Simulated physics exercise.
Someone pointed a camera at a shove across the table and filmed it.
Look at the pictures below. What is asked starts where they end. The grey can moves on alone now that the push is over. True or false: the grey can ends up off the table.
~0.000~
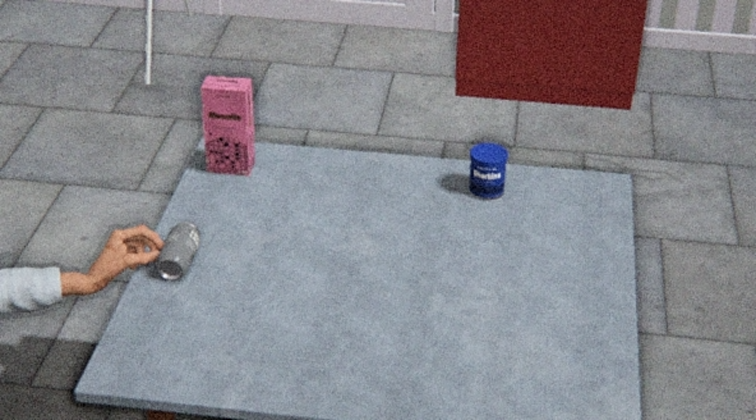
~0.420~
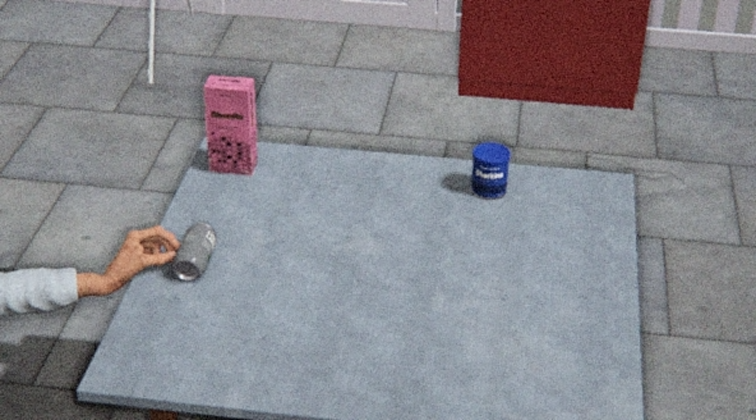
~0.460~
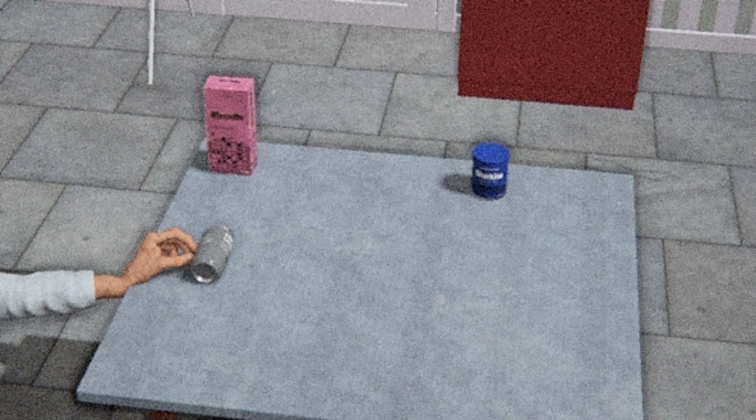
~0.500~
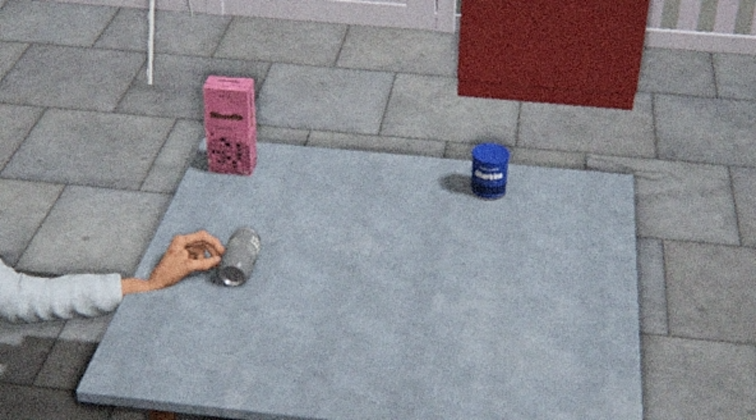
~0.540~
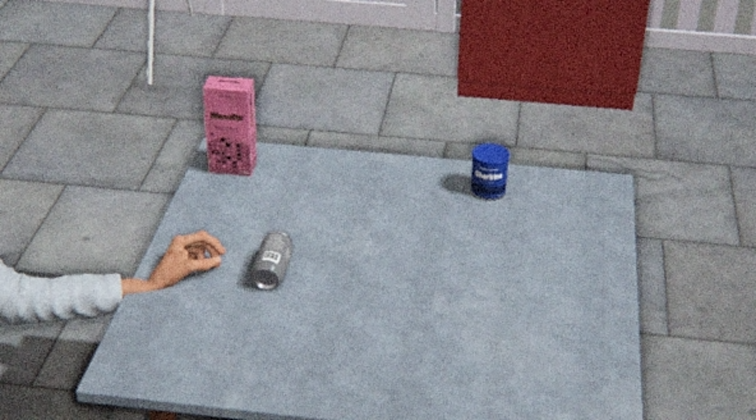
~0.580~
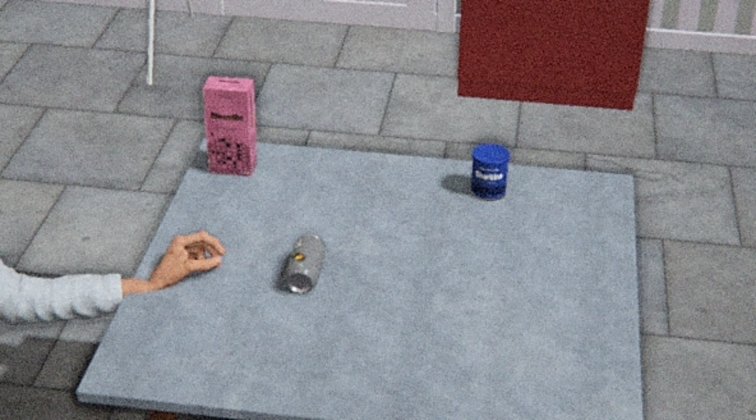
True.
Around 0.78 s, grey can displaced well along near (467, 279).
Around 1.08 s, grey can now off the table.
Around 1.48 s, things are still on the move.
Finally (1.6 s), off the table, grey can.
